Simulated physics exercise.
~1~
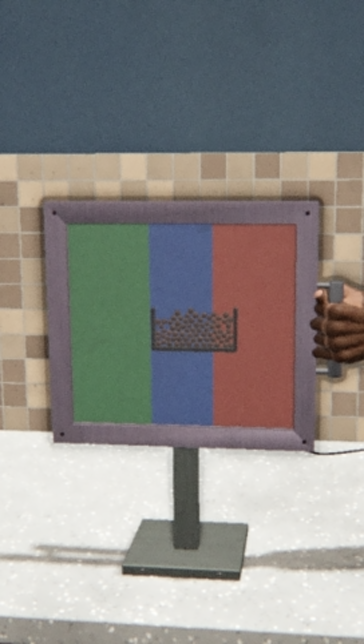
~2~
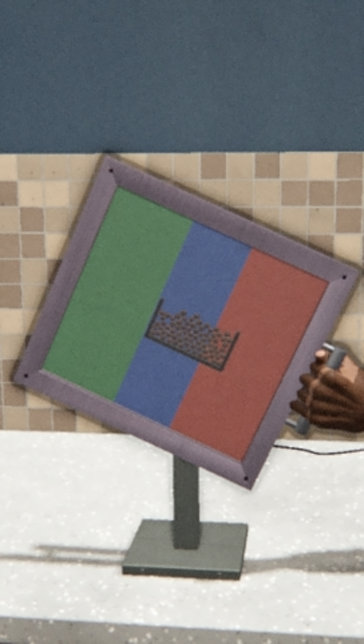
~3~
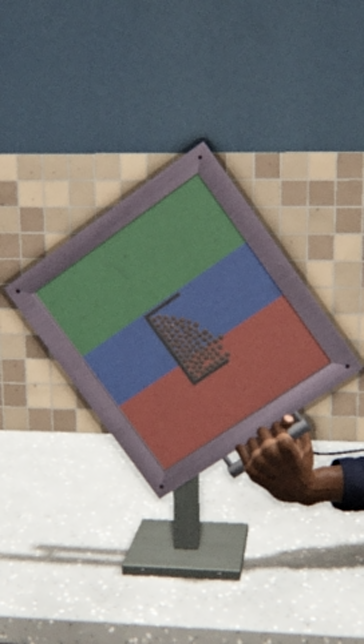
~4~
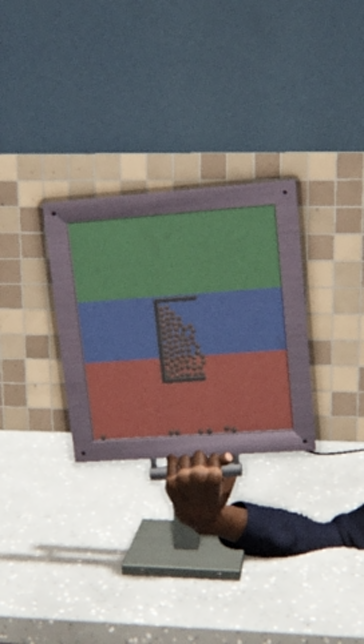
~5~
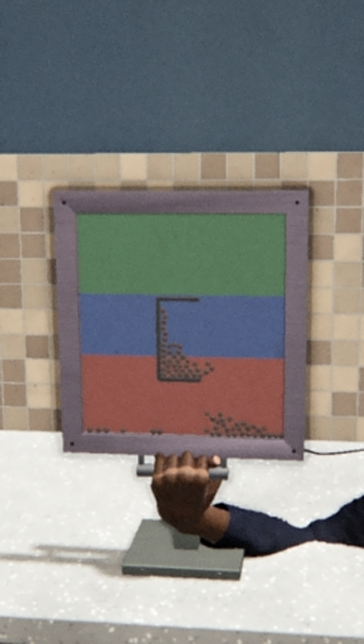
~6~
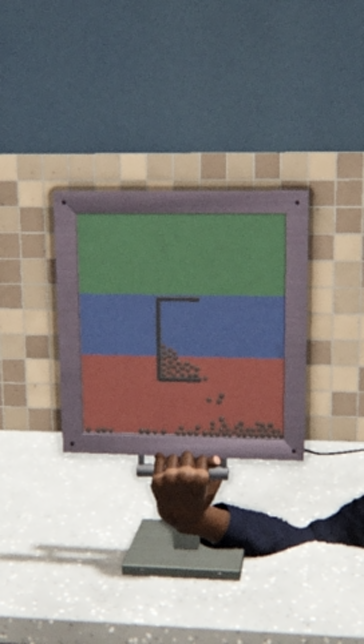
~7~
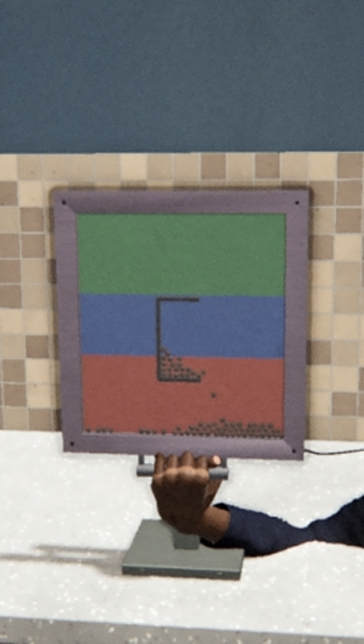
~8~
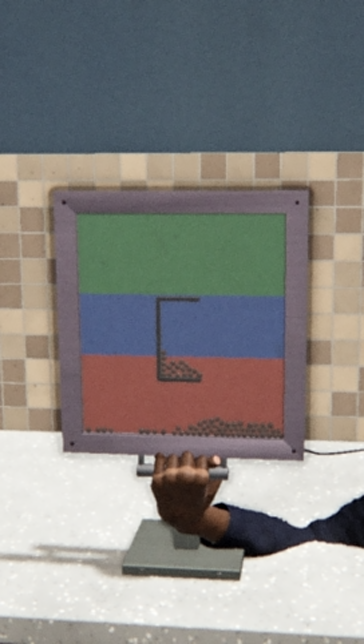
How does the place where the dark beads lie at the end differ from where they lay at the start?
At the start they sat together in the tray at the middle of the box, mostly over the blue strip. At the end they are lower, all within the red strip, with many along the bottom edge of the box and a small heap left in the turned tray.
